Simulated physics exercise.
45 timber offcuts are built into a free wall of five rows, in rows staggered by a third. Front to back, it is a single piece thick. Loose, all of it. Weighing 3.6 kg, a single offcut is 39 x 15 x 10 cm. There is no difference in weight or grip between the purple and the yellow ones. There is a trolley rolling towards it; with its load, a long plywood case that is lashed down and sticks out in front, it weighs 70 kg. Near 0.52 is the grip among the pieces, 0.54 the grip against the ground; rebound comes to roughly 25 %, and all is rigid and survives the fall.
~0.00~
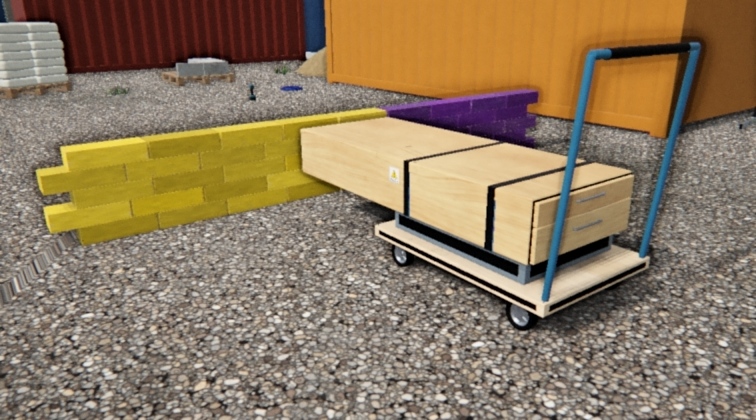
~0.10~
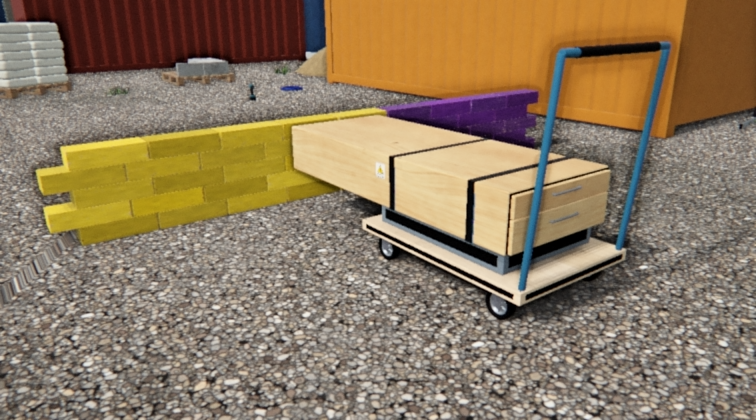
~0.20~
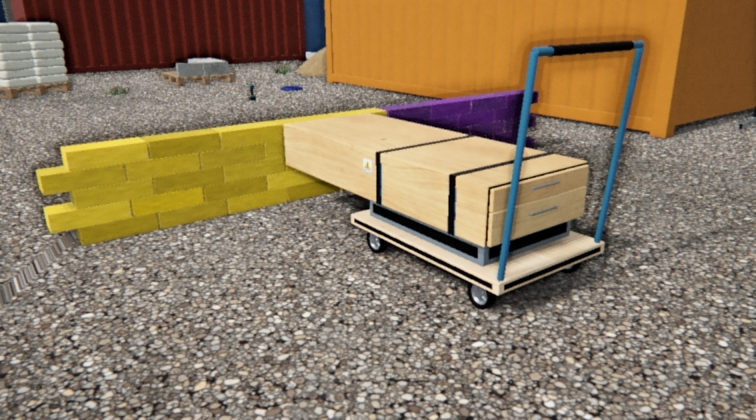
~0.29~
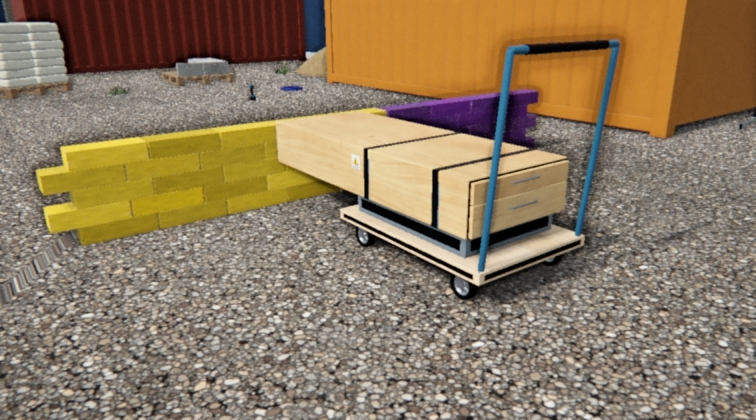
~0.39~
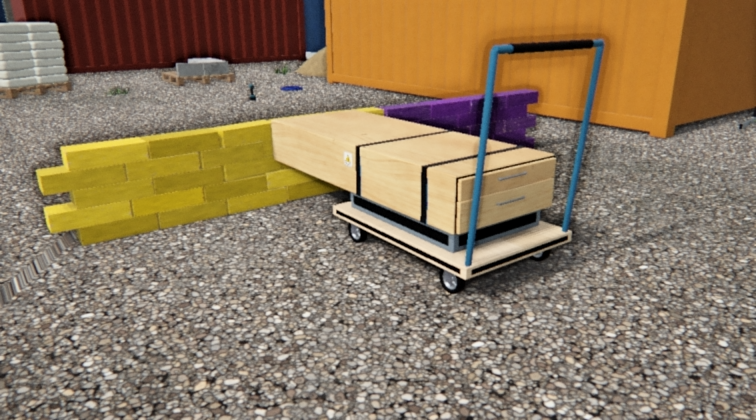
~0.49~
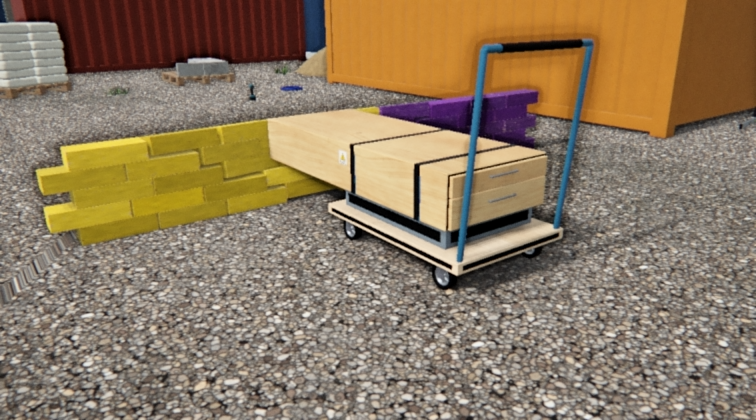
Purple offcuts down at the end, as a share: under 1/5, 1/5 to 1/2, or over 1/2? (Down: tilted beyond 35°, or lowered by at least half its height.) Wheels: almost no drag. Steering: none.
The count left down will be less than one-fifth.
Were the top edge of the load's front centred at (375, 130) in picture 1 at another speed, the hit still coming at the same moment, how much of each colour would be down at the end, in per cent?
Result - purple: 10%; yellow: 50%.
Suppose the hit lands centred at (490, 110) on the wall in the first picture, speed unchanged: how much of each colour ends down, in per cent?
Then purple ends 60 per cent down and yellow 0 per cent.
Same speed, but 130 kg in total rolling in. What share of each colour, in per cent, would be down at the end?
For purple it's 10, for yellow it's 50 in a hundred.
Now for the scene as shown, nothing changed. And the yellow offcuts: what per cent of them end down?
Yellow share down - 50 in a hundred.
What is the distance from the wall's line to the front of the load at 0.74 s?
About 20 cm.
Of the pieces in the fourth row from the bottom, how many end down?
4 in total.
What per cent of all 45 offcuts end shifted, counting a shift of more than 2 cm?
It is 35 per cent.
After 0.74 s, load 20 cm past the wall's line, still rolling; none of the 20 purple offcuts down (3 of 45 in all colours); top purple offcut unmoved.
After 1.00 s, load 28 cm past the wall's line, still rolling; 2 of the 20 purple offcuts down (15 of 45 in all colours); top purple offcut unmoved.
In the end (1.9 s), load 48 cm past the wall's line, still rolling; 2 of the 20 purple offcuts down (15 of 45 in all colours); top purple offcut unmoved; top yellow offcut unmoved. That is 10 per cent. From the last view, middles, top purple offcut near (516, 98), top yellow offcut near (106, 154).
